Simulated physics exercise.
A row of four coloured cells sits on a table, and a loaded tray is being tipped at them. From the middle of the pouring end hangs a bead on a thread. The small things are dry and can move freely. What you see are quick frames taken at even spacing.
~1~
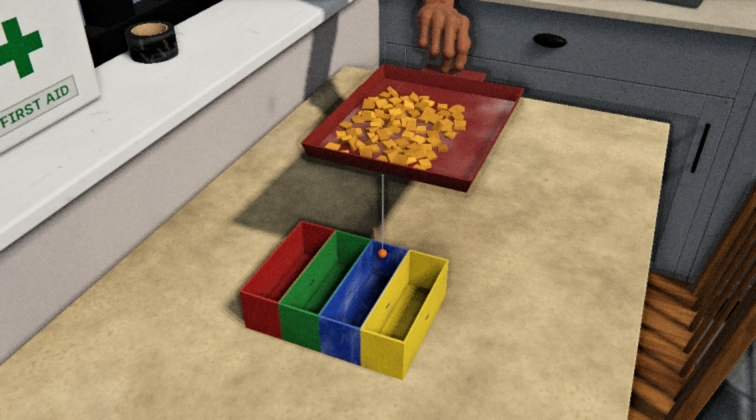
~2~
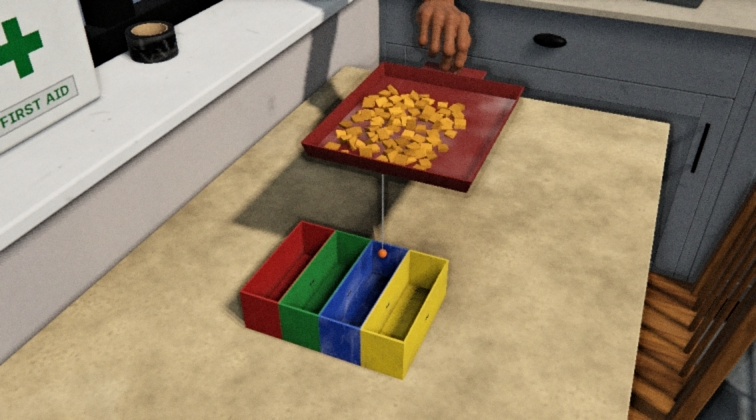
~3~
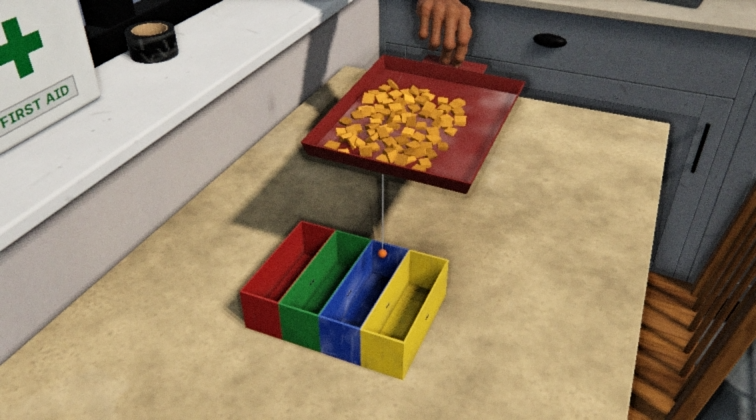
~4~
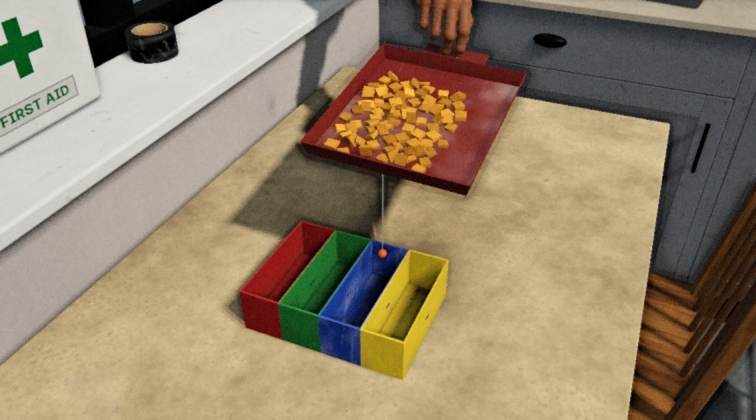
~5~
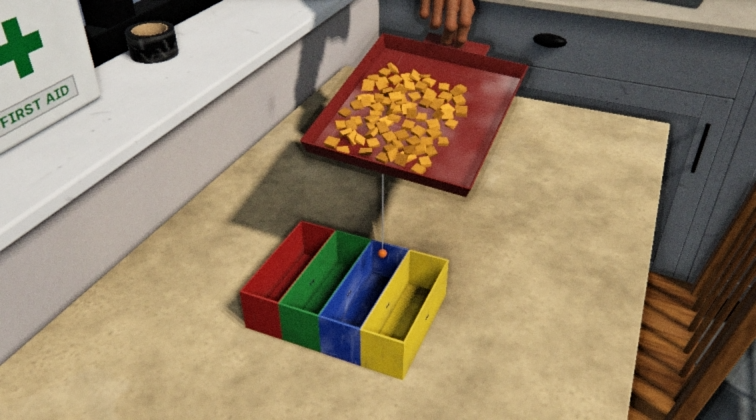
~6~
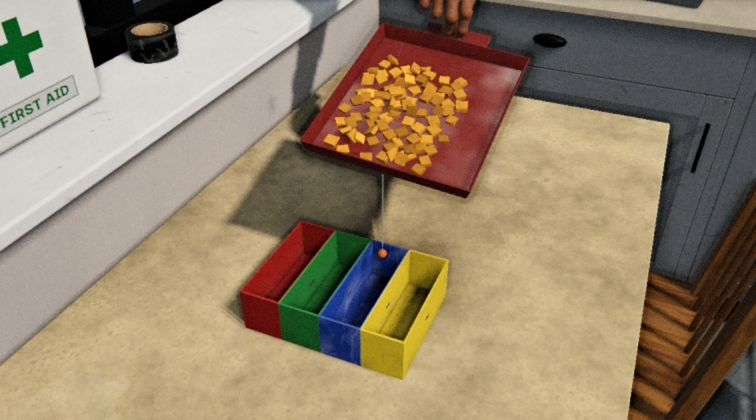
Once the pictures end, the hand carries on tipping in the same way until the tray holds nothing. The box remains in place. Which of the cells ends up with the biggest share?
Yellow.
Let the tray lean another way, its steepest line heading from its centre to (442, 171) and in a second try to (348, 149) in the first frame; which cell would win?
The yellow cell; the red cell.
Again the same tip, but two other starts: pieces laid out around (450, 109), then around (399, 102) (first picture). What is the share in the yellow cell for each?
In order, 30 % then 30 %.
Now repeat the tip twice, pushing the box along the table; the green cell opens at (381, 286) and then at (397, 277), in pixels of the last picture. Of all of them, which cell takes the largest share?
First: That blue cell. Second: The blue cell.
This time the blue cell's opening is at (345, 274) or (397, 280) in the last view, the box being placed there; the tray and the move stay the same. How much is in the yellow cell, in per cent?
That makes 20 per cent, followed by 60 per cent.
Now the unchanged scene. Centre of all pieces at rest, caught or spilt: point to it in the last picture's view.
The centre ends up roughly at (435, 344).
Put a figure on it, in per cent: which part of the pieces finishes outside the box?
That comes to some 60 per cent.
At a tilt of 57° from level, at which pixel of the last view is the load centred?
Roughly at (413, 148).
Just after the last frame, tray tipped steeply; every one on the tray.
A moment on, tray tipped right over; roughly two thirds on the tray; about a tenth in the yellow cell; just a few in the blue cell; roughly a third falling or outside the box.
Further on, tray tipped past a quarter turn; roughly a quarter in the yellow cell; about a tenth in the blue cell; just a few in the green cell; roughly two thirds falling or outside the box.
When it is over, tray tipped past a quarter turn; roughly a quarter in the yellow cell; about a tenth in the blue cell; just a few in the green cell; not one in the red cell; roughly two thirds outside the box.
